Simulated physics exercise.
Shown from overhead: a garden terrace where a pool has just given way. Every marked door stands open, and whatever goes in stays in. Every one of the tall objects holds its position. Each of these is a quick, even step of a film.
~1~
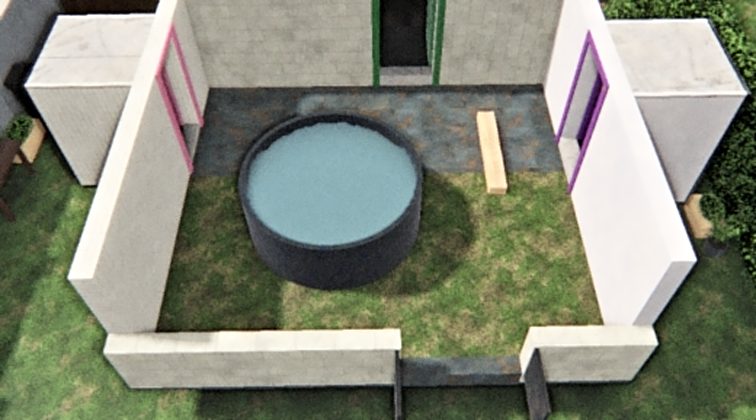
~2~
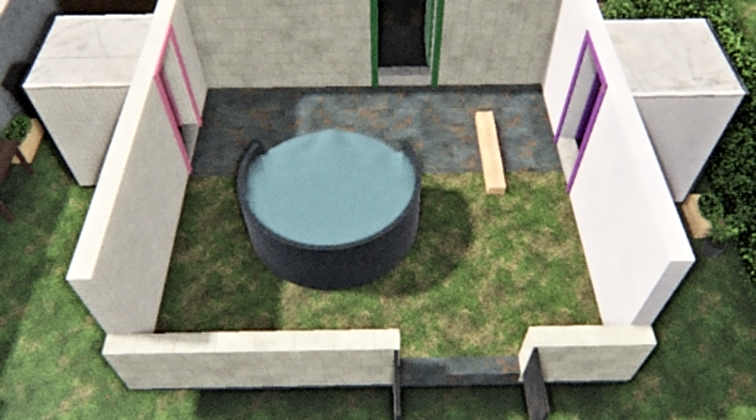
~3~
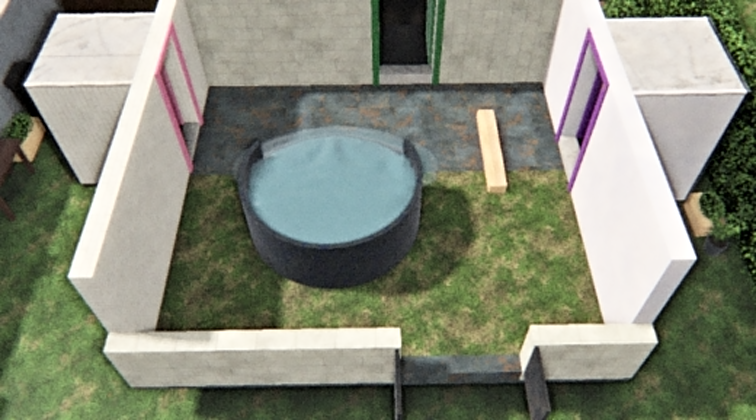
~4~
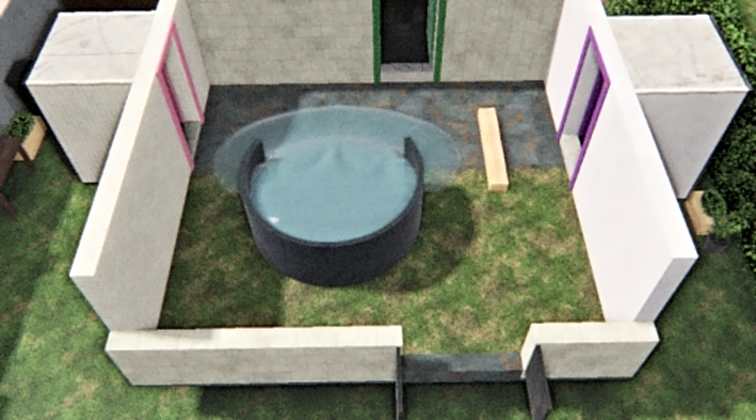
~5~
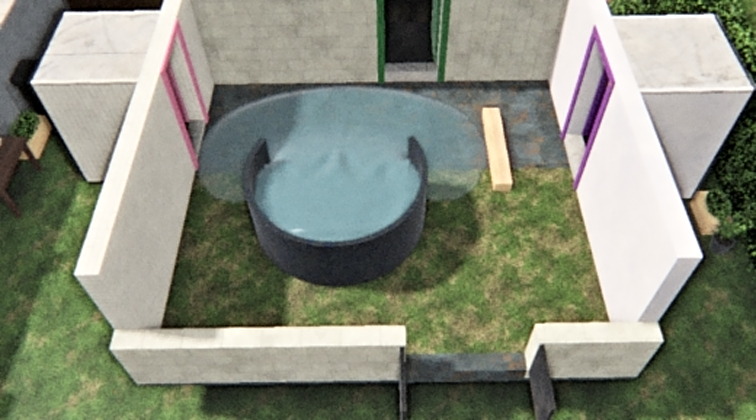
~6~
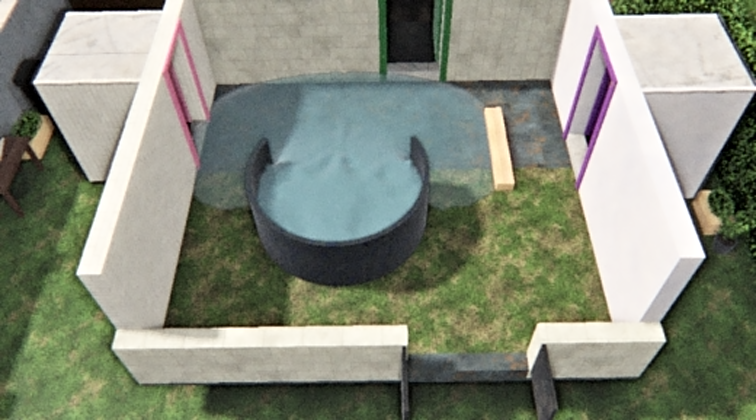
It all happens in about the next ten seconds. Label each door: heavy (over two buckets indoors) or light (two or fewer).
Green door - heavy; pink door - heavy; purple door - light.
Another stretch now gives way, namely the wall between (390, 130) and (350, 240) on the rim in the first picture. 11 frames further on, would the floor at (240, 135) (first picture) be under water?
There: Dry.
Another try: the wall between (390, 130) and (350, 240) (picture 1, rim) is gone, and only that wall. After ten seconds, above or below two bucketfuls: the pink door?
Well, it turns out the pink door crosses the threshold.
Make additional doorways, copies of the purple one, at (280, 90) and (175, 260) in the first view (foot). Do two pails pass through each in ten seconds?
The first door ends up above and the second ends up below.
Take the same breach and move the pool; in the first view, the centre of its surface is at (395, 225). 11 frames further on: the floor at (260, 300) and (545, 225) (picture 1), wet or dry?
The first spot is untouched and the second is swamped.
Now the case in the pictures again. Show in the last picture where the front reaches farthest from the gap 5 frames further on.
I'd put it around (543, 86).
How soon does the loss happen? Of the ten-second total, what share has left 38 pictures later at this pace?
Log: Around 50 %, estimated.
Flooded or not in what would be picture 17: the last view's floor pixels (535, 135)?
By then I'd expect it to be inundated.
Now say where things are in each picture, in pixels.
In the first picture, the round tank at (331, 178) is whole and still.
In the second picture, water pours out on the round tank's far side and has run to a hidden place.
In the third picture, water pours out on the round tank's far side and has run to (238, 172).
In the fourth picture, the front is at (218, 159), out from the gap on the round tank's far side.
In the fifth picture, the front is at (206, 145), out from the gap on the round tank's far side.
In the sixth picture, the front is at (212, 108), out from the gap on the round tank's far side.
A moment on, water covers 45 % of the floor; the green door over two buckets in, the pink door over two buckets in, the purple door not reached.
Next, water covers 55 % of the floor; the green door far over two buckets in, the pink door far over two buckets in, the purple door wet at the sill, nothing in.
Then, water covers 75 % of the floor; the green door far over two buckets in, the pink door far over two buckets in, the purple door wet at the sill, nothing in.
Later, water covers 95 % of the floor; the green door far over two buckets in, the pink door far over two buckets in, the purple door wet at the sill, nothing in.
In the end, water covers 95 % of the floor; the green door far over two buckets in, the pink door far over two buckets in, the purple door wet at the sill, nothing in.
